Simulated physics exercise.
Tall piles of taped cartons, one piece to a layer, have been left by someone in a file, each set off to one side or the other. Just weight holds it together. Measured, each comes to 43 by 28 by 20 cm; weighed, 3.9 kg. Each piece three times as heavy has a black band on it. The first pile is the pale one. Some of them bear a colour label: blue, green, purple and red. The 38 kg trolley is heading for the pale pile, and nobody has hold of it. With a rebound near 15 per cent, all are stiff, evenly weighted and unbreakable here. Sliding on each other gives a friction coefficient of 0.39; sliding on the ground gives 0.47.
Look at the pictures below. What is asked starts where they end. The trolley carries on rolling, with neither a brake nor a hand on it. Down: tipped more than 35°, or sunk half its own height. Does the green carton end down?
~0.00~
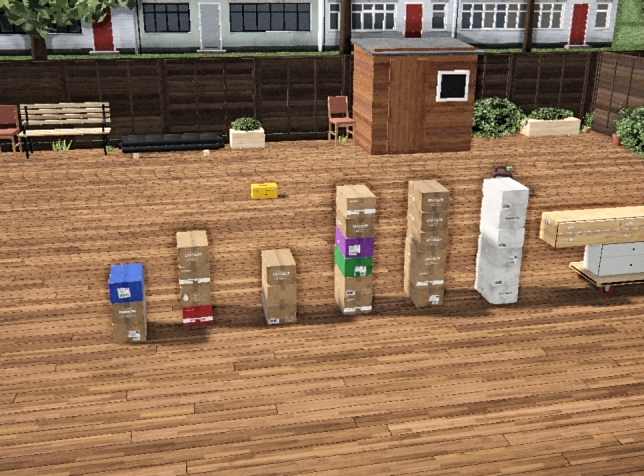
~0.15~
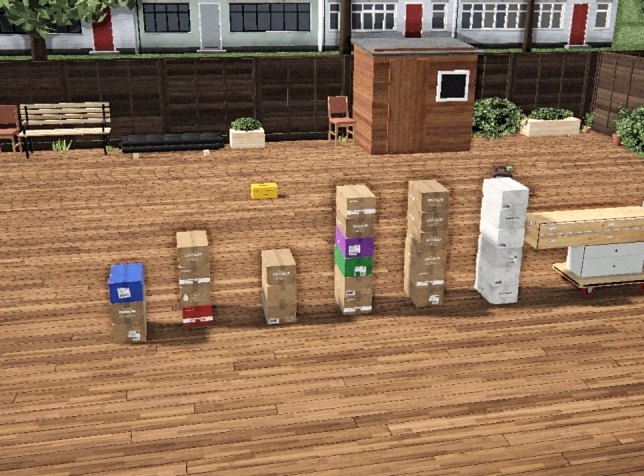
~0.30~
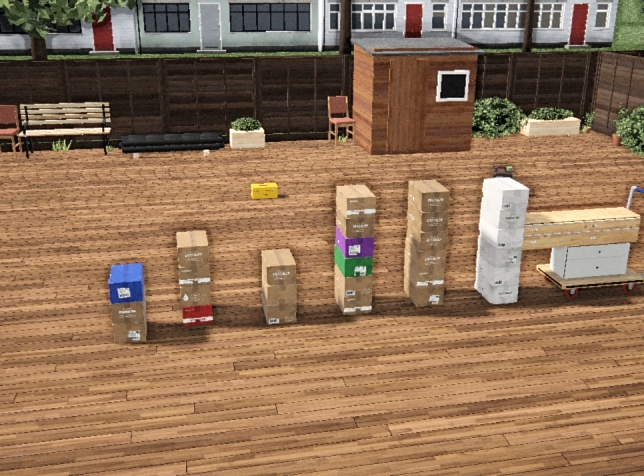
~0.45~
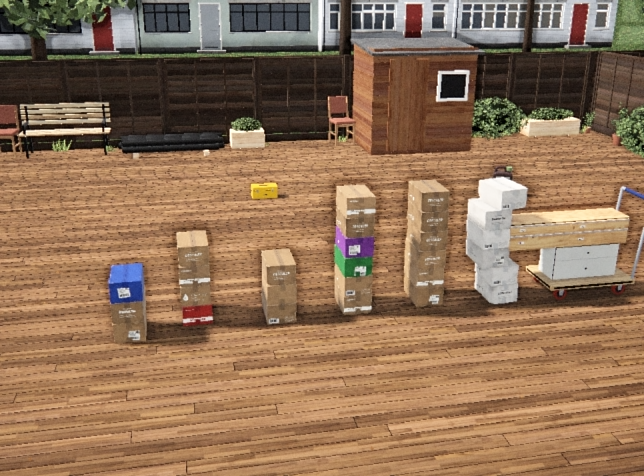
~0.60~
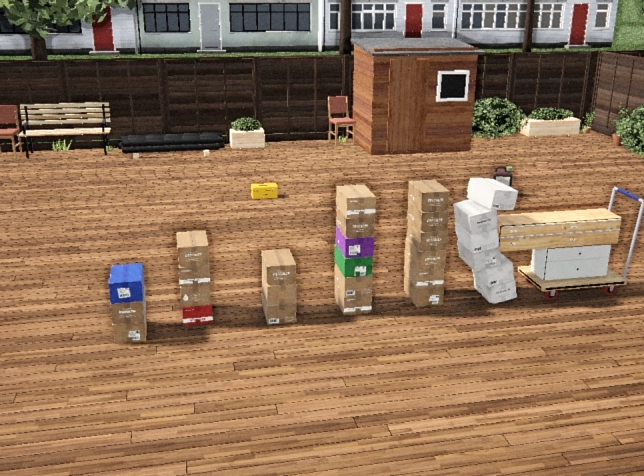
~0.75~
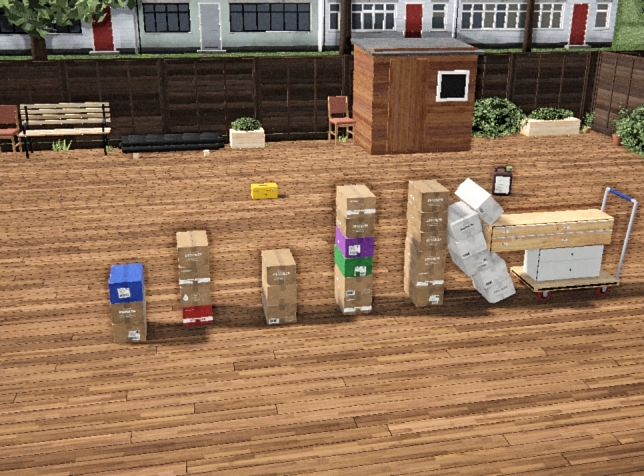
Yes.
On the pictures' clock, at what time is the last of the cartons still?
Rest time: Around 5.5 s.
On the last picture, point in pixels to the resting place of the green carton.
In the final view it ends up around pixel (299, 282).
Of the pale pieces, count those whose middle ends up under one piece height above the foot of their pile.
I count 3 of the pale pieces.
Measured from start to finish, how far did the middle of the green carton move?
Some 60 centimetres.
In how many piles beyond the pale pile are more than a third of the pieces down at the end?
I make it 4 of the piles.
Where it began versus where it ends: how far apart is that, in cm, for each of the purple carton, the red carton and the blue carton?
About: Purple 100, red 0, blue 10.
After 1.48 s, 6 of the pale pile down; none of the 22 other cartons down, 9 disturbed; green carton unmoved; purple carton shifted 32 mm.
After 2.38 s, 6 of the pale pile down; 12 of the 22 other cartons down; green carton leaning 49°, 20 cm lower; purple carton leaning 11°, 15 cm lower.
At rest (5.9 s), 6 of the pale pile down; 17 of the 22 other cartons down; green carton leaning 50°, 20 cm lower; purple carton leaning 18°, 36 cm lower; blue carton shifted 8 cm. As the last picture would show them, middles, green carton near (299, 282), purple carton near (263, 281).
